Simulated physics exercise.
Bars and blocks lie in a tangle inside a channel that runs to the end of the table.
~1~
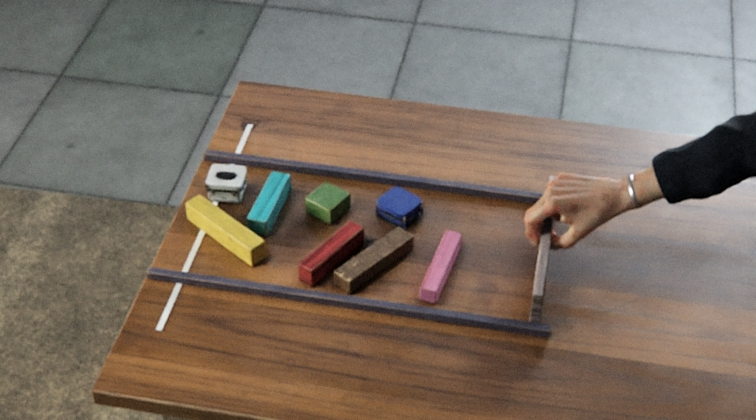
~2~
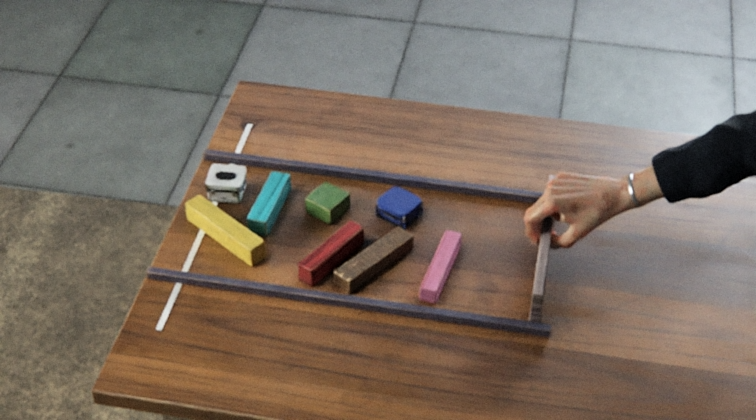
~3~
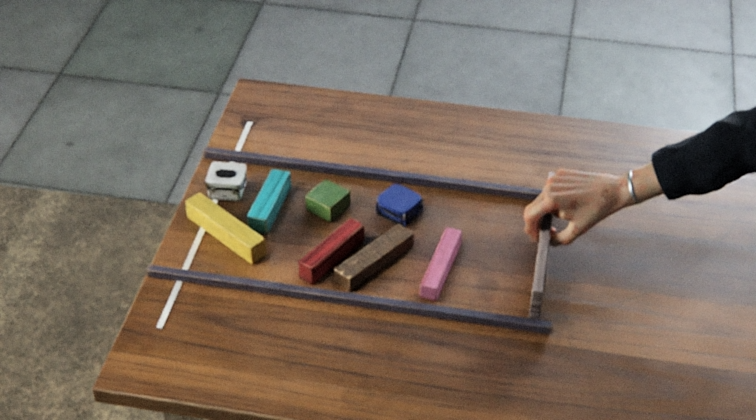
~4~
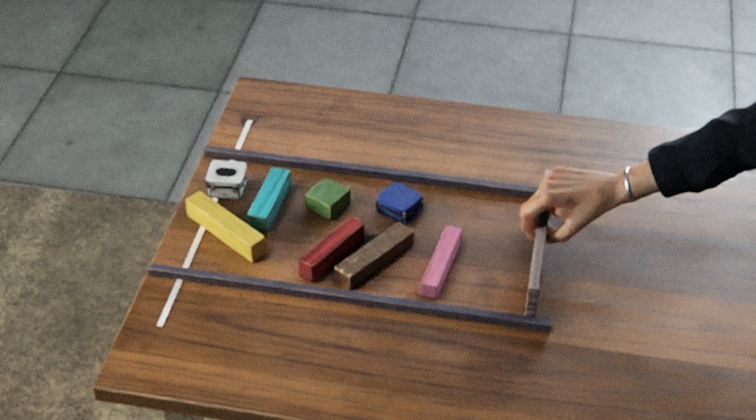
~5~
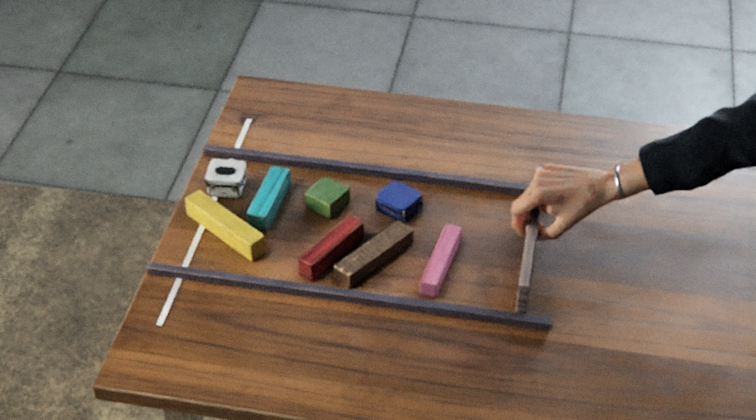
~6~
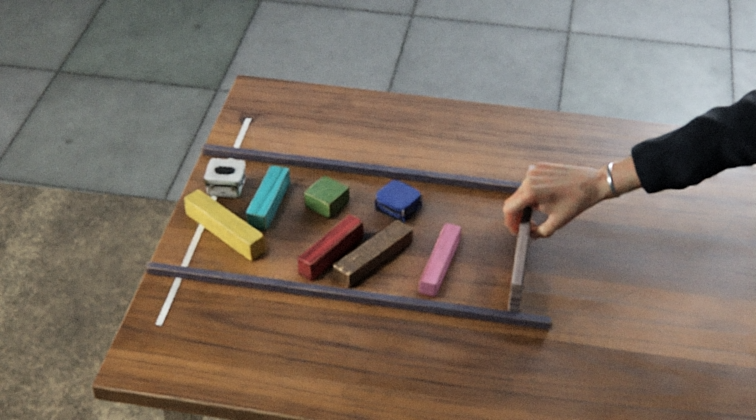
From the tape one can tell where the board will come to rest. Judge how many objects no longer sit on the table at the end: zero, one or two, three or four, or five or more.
A lot - five plus.
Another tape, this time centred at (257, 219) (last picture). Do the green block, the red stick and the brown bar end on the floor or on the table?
As for the green block, it keeps its place; the red stick keeps its place; the brown bar keeps its place.
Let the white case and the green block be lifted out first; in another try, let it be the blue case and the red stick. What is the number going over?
3 in the first case and 3 in the second.
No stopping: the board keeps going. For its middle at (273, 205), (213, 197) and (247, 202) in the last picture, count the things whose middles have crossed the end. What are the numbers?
By position: 1 / 5 / 3.
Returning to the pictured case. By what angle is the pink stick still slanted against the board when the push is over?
Roughly 0°.
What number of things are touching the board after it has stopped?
That would be 2 of them.
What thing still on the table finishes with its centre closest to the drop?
Brown bar.
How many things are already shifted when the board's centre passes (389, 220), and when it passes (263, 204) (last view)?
So 4, and at the other place 8.
A little later, none off yet; white case at rest near (226, 179); yellow bar at rest near (224, 224); turquoise stick at rest near (269, 198).
Next, none off yet; white case at rest near (226, 179); yellow bar at rest near (224, 224); turquoise stick moving near (263, 197).
Later still, one off so far; white case on its side near (156, 223); yellow bar shifted a little near (166, 222); turquoise stick shifted about its own width near (184, 188).
When it is over, the number that fall off is five or more; down, red stick, green block, turquoise stick, yellow bar and white case.
